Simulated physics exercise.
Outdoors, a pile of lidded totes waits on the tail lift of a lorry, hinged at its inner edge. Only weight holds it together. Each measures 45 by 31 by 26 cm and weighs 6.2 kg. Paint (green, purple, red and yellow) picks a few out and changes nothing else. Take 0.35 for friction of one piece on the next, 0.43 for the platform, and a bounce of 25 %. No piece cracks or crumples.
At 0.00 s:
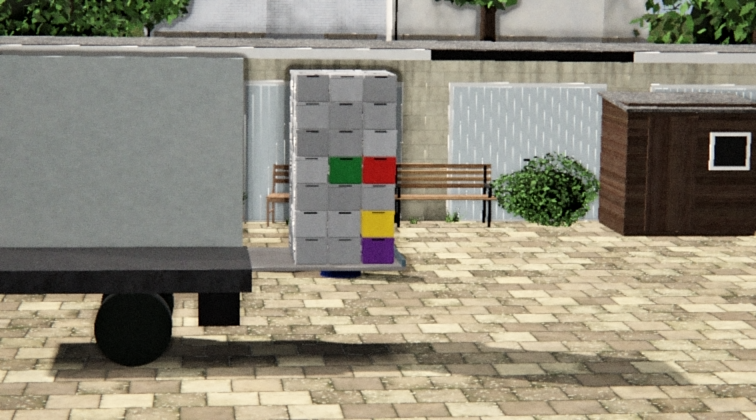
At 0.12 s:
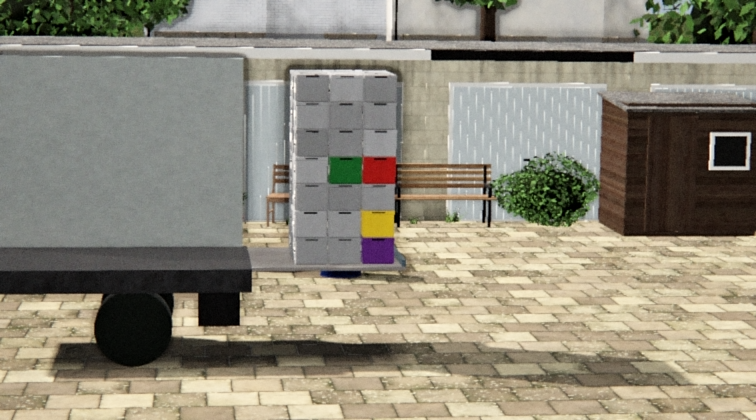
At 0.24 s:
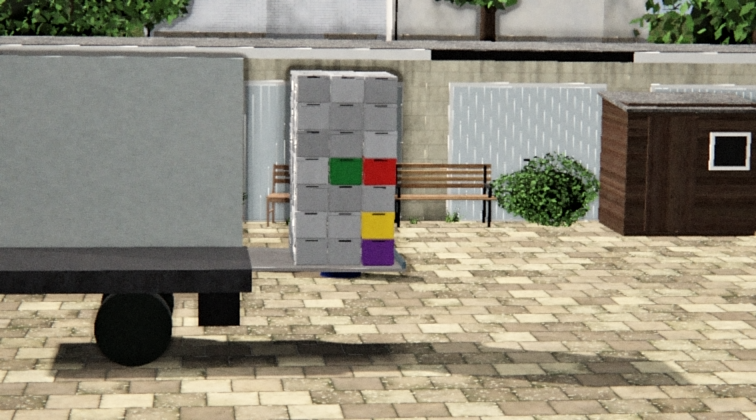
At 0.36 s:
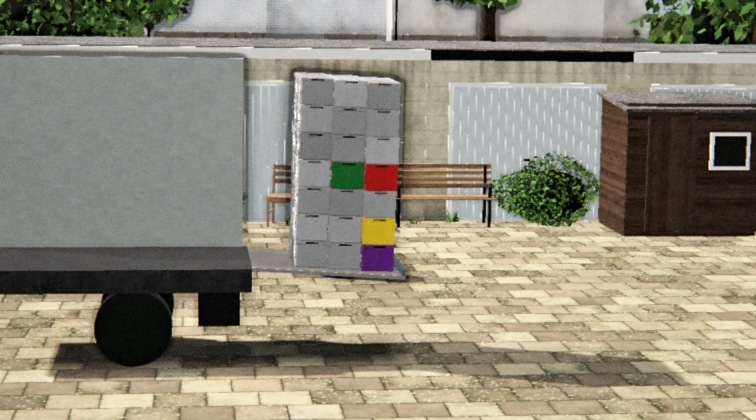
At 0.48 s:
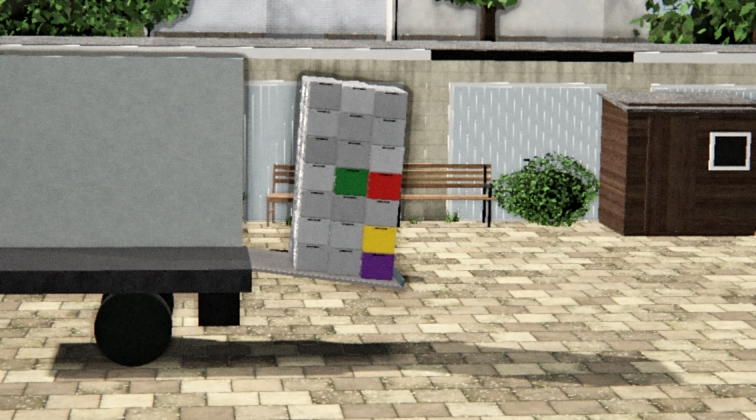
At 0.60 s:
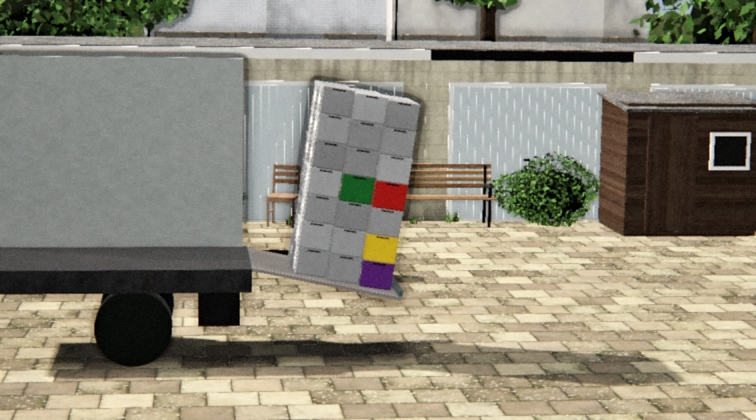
Stack of grey and coloured lidded totes leaning gradually to the right as the lorry's tail lift tilts downward beneath it.
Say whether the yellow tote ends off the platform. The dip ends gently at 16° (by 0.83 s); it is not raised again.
That tote falls off.
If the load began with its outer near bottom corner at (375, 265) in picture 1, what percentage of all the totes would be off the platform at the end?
Then 70 per cent.
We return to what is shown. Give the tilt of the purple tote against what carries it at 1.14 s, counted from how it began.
Some 30°.
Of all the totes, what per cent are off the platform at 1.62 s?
70 per cent by then.
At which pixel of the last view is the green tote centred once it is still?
Near (551, 352).
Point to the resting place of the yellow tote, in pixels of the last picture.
Around (446, 340).
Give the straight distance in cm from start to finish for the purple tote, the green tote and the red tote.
Purple 30, green 260, red 220.
Around 0.78 s, slope 16°; none of the 42 totes off the platform, 34 disturbed; yellow tote unmoved; green tote tipped 3°.
Around 1.14 s, slope 16°; 20 of the 42 totes off the platform; yellow tote tipped 34°; green tote tipped 34°, 8 cm lower.
Around 1.62 s, slope 16°; 30 of the 42 totes off the platform; yellow tote on its side; green tote on its side.
Finally (4.1 s), slope 16°; 30 of the 42 totes off the platform; yellow tote on its side; green tote on its side; red tote on its side. Seen by the last camera, middles, yellow tote near (446, 340), green tote near (551, 352).
